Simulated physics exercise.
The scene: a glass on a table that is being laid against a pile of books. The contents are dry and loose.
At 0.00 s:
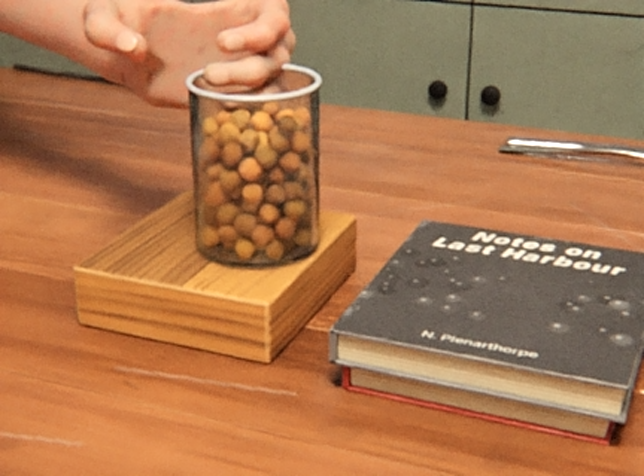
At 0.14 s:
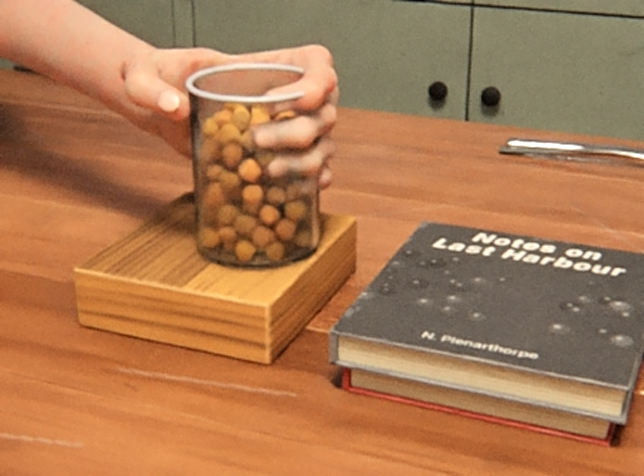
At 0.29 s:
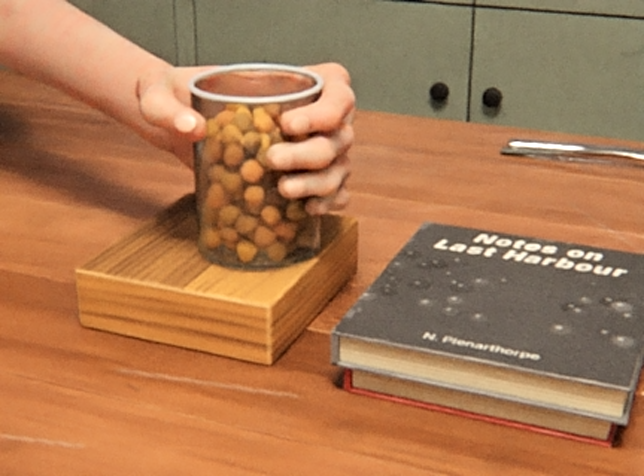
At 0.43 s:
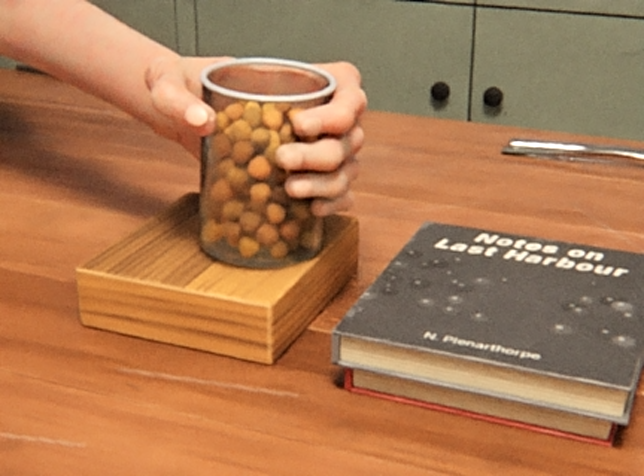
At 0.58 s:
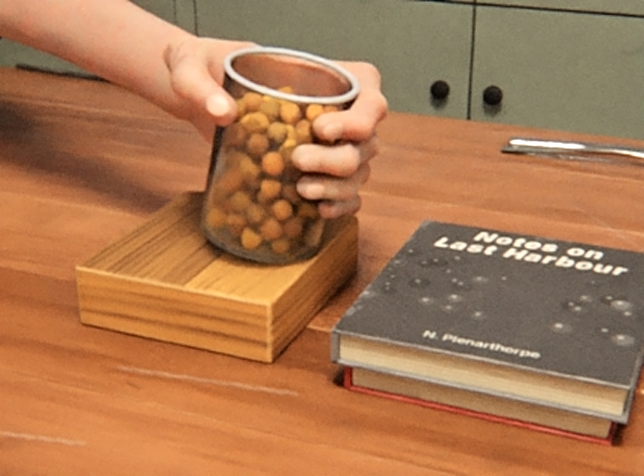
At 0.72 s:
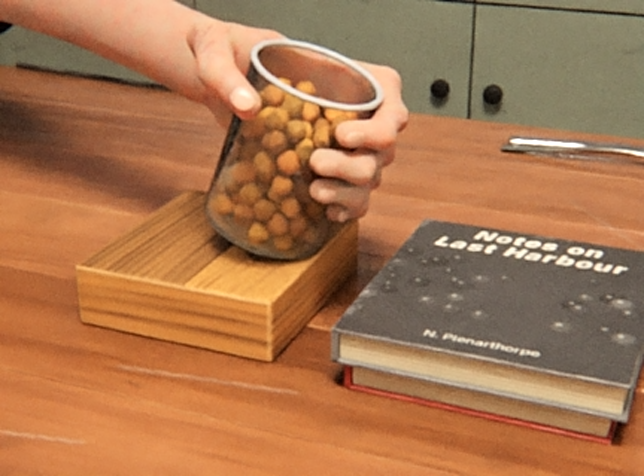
Hand gripping a glass of roasted chickpeas on a wooden block and tilting it rightward, beside two stacked books on a table.
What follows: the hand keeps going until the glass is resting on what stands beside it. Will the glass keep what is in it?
Once it rests there, the filling runs out, at least in part.
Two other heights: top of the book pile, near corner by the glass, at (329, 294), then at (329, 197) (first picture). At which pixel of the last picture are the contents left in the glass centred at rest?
At about (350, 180), and at (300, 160).
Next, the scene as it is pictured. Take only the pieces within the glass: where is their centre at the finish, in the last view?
Around (388, 219).
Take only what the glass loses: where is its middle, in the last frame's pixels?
Roughly at (524, 282).
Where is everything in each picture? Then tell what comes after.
The first frame shows glass at (256, 163), three quarters full of roasted chickpeas; book pile at (508, 306), its top about level with the glass's foot.
The second frame shows glass at (256, 164), upright; rim at (313, 89); top of the contents at (262, 130).
The third frame shows glass at (258, 165), upright; rim at (315, 90); book pile at (510, 308).
The fourth frame shows glass at (265, 161), leaning 4°; rim at (328, 91); top of the contents at (273, 127).
The fifth frame shows glass at (277, 154), leaning 12°; rim at (351, 95); book pile at (510, 306).
The sixth frame shows glass at (290, 150), leaning 20°; rim at (375, 103); book pile at (510, 305), its top about level with the glass's foot.
Around 1.19 s, the glass leans 47°; everything is still inside.
Around 1.69 s, the glass leans 76°; everything is still inside.
Around 2.28 s, the glass rests on the book pile at 92°; a small part of the roasted chickpeas out of it.
Finally (2.6 s), the glass rests on the book pile at 92°; a small part of the roasted chickpeas out of it.
